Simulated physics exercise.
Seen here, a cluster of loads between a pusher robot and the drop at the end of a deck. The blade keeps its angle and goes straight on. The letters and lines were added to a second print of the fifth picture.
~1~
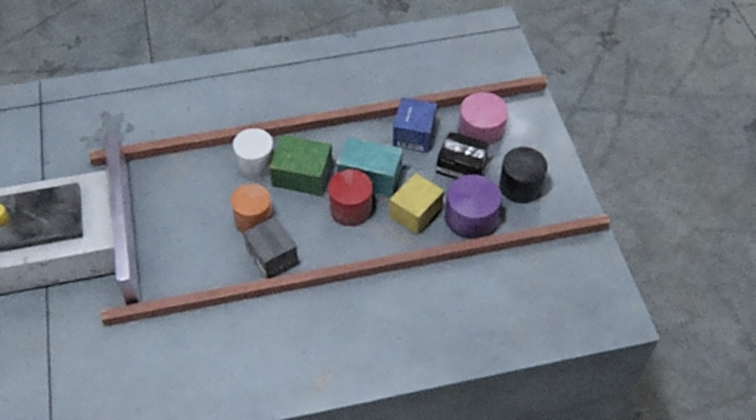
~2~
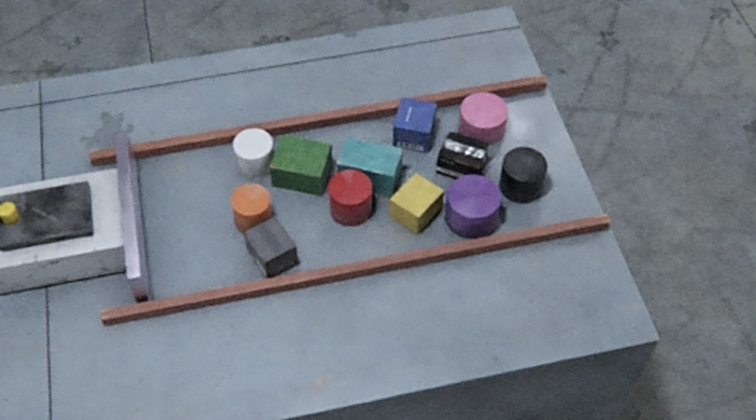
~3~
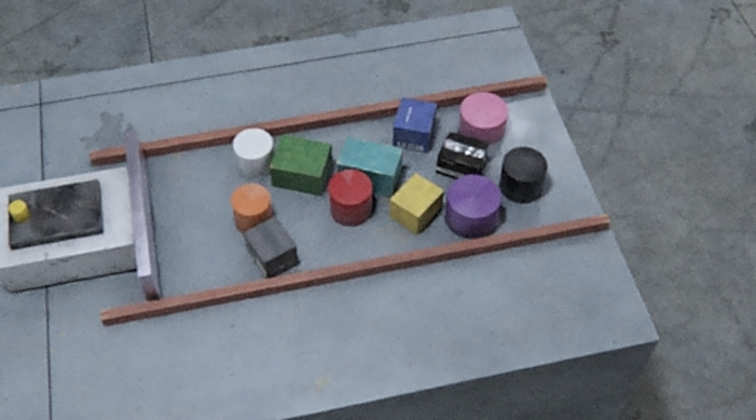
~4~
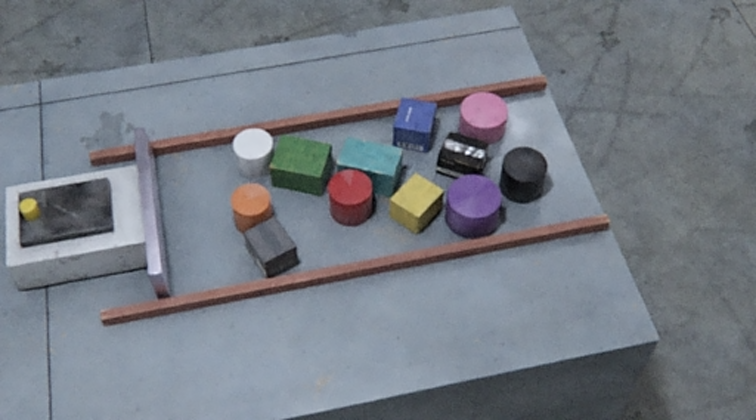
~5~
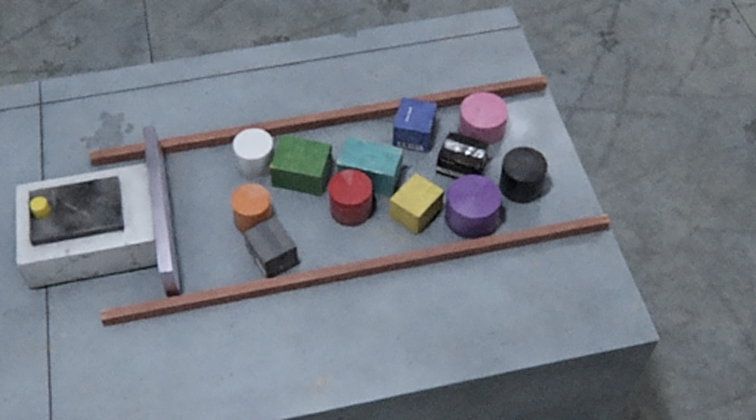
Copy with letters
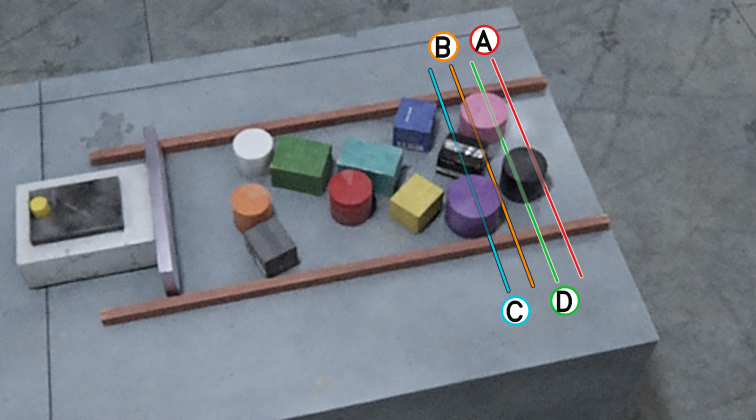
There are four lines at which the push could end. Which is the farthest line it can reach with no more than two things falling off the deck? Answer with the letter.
It can go as far as C.
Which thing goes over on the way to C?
The black canister goes over.
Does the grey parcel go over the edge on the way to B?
No.
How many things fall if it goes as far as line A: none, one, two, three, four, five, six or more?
Six or more.
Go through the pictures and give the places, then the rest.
In the first frame, black canister (523, 175); orange canister (252, 211); green crate (302, 165).
In the second frame, robot (52, 213); white canister (254, 154).
In the third frame, robot (62, 212); pink canister (483, 119).
In the fourth frame, robot (73, 210); grey parcel (271, 249).
In the fifth frame, robot (83, 208); black parcel (462, 158); blue box (415, 125); yellow crate (417, 204).
On the marked copy, A at (533, 159); B at (489, 167); C at (466, 171); D at (511, 163).
With C. Early on, robot (199, 187); white canister (287, 138); grey parcel (309, 245).
Further on, robot (311, 168); pink canister (488, 112); black parcel (482, 143).
At the end, robot (397, 152); black canister over the edge; black parcel (571, 132); one fallen.
As for the rest, A drops eight; B drops five; D drops five.
